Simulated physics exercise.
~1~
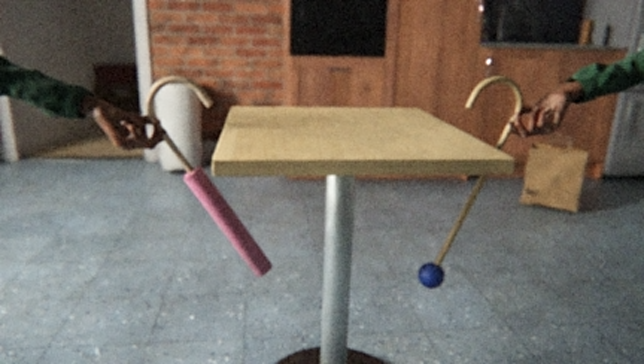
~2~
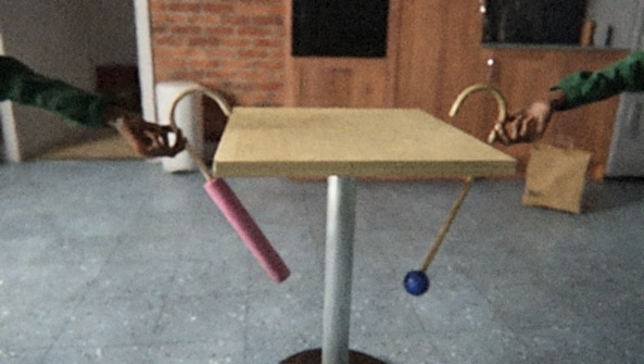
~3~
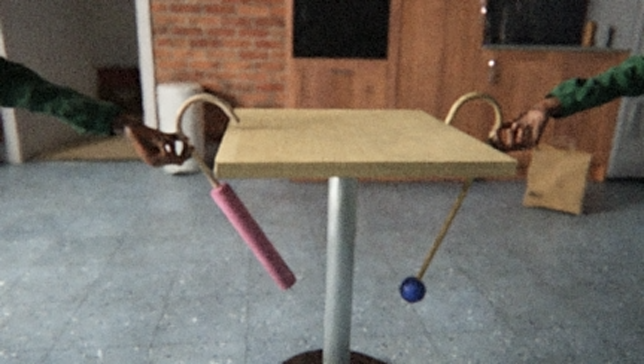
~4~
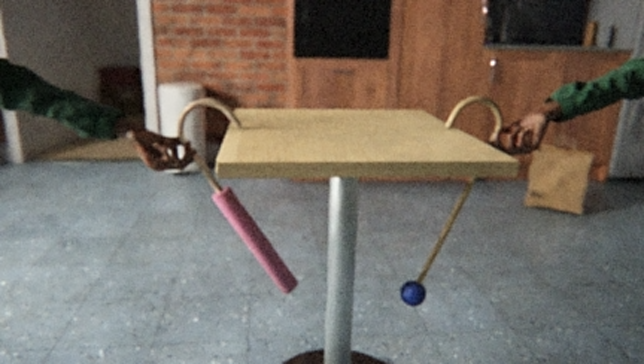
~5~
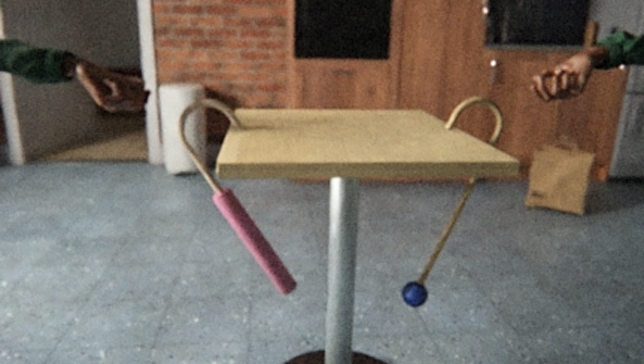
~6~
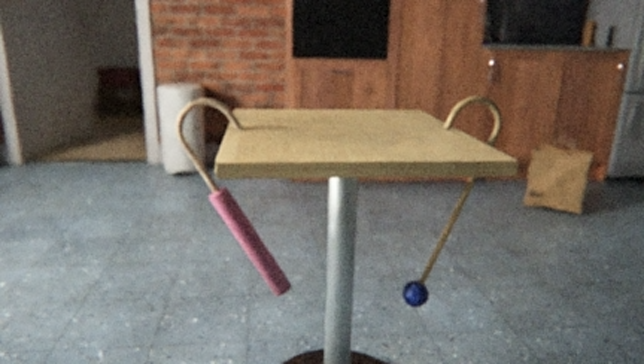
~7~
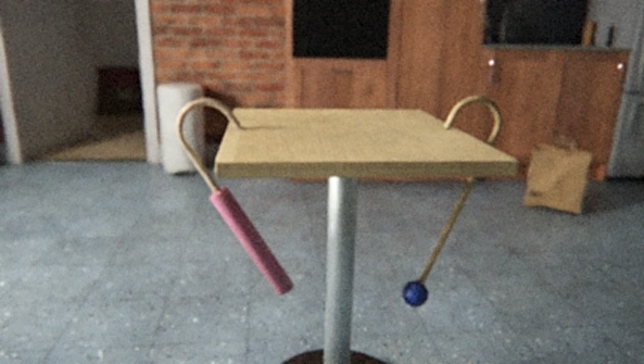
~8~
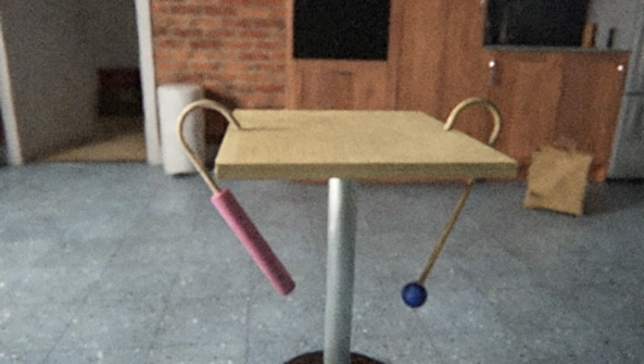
At the start, two hands in green sleeves hold hooked handles on either side of a small wooden table, a pink umbrella-like one on the left and a thin one with a blue ball on the right. The hands bring both inward, the pink one moving right and the blue-ended one left, until their hooks rest over the table's edges. After a brief pause, both hands let go and draw back out of view. Neither object falls, and at the end both hang still from the table, their lower ends slanting inward beneath the top.
